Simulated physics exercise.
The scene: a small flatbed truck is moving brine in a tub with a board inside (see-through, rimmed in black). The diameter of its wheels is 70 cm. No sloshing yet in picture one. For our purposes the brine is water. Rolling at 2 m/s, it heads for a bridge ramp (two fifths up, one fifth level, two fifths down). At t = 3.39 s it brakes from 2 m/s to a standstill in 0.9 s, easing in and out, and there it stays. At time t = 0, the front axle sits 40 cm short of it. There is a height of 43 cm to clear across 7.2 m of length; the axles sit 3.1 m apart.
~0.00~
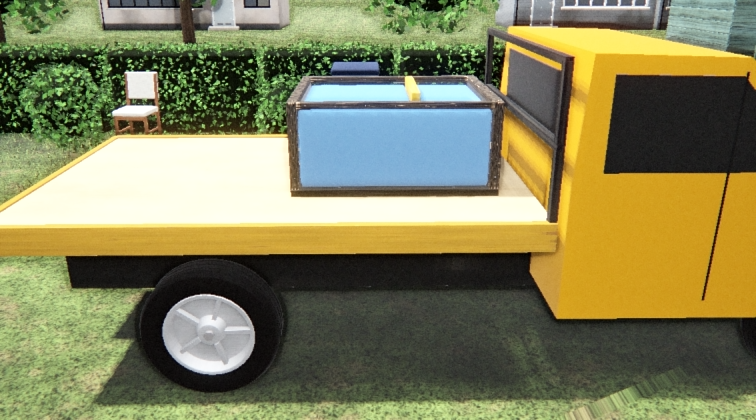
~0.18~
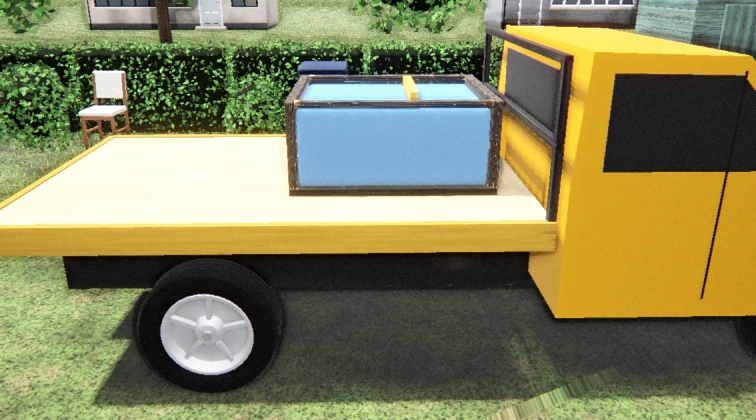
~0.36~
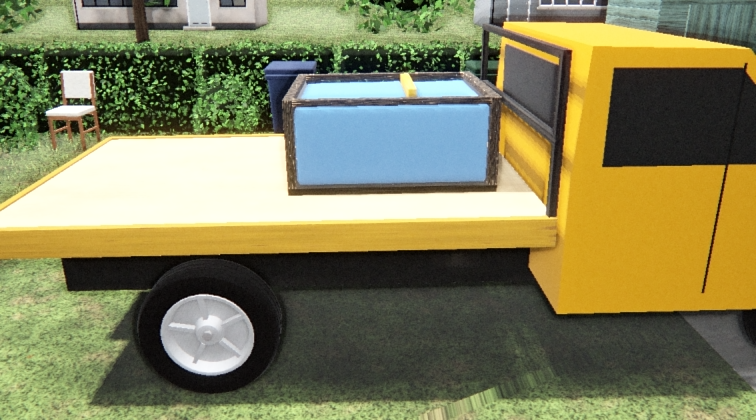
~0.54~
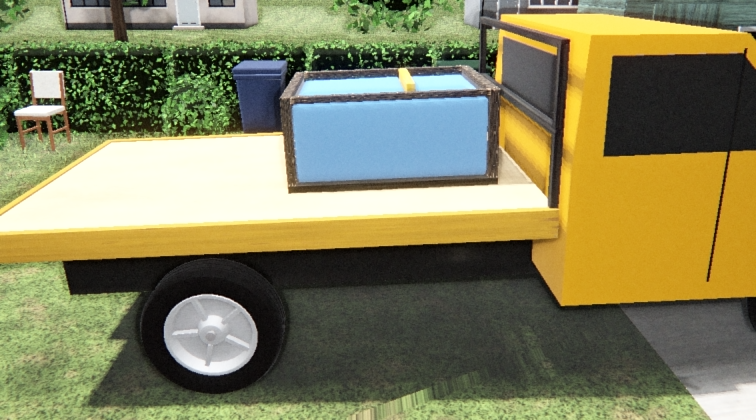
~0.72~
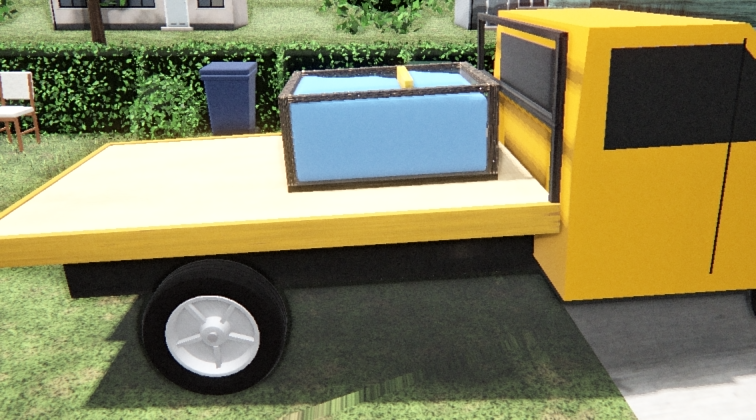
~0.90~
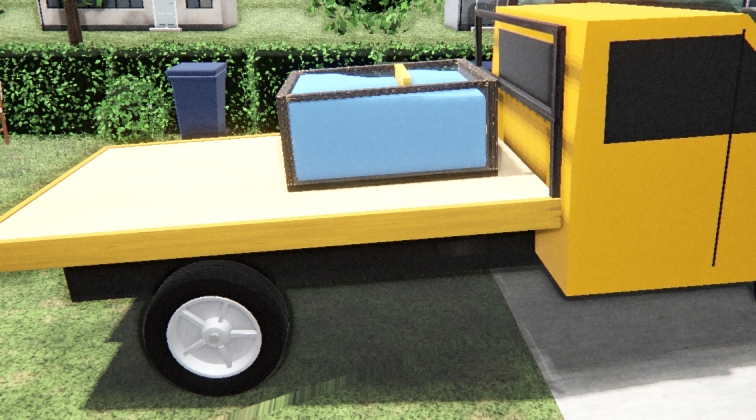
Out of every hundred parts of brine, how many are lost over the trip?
About 20 in every hundred.
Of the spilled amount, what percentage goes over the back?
Some 10 per cent of it.
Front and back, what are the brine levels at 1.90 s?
Around 32 cm toward the front, with 46 cm behind.
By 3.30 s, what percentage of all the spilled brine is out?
About 10 percent at that moment.
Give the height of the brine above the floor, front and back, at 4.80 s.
Close to 42 cm in front, close to 28 cm behind.
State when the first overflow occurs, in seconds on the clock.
First escape: Approx. 2.0 s.
Then, 1.90 s in, it stands 46 cm high behind and 32 cm in front; all of it is still inside.
Then, 3.30 s in, it stands 34 cm high behind and 43 cm in front; 3 per cent has gone over the back.
Then, 4.80 s in, it stands 28 cm high behind and 42 cm in front; 20 per cent has gone over the front.
Then, 7.28 s in, 20 per cent has gone over the front, 69 of 336 litres.
